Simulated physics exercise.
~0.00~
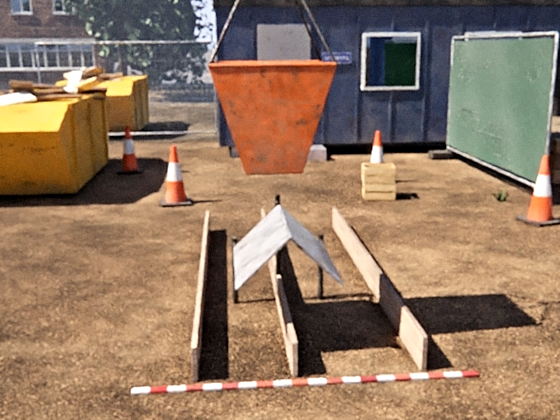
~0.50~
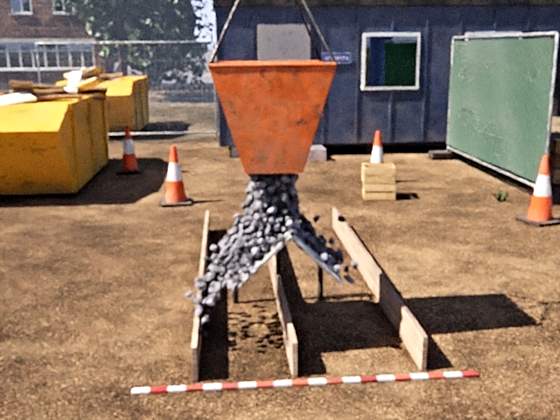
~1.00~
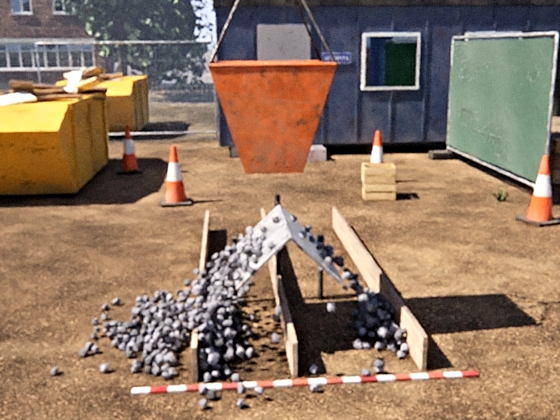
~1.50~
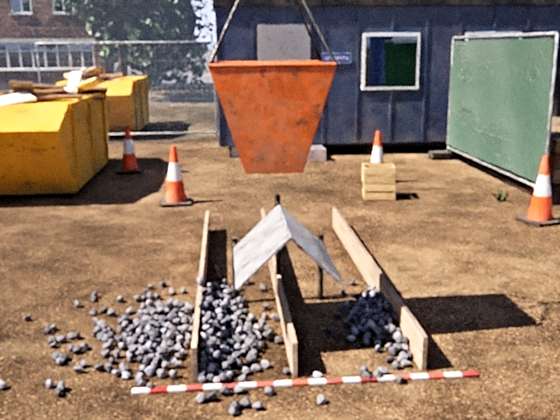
The video shows grey stones pouring from a suspended orange hopper onto a fixed, peaked steel plate above two plank-sided bays. Most tumble left, filling the left bay and spilling over its outer plank onto the ground, while a smaller pile settles in the right bay.
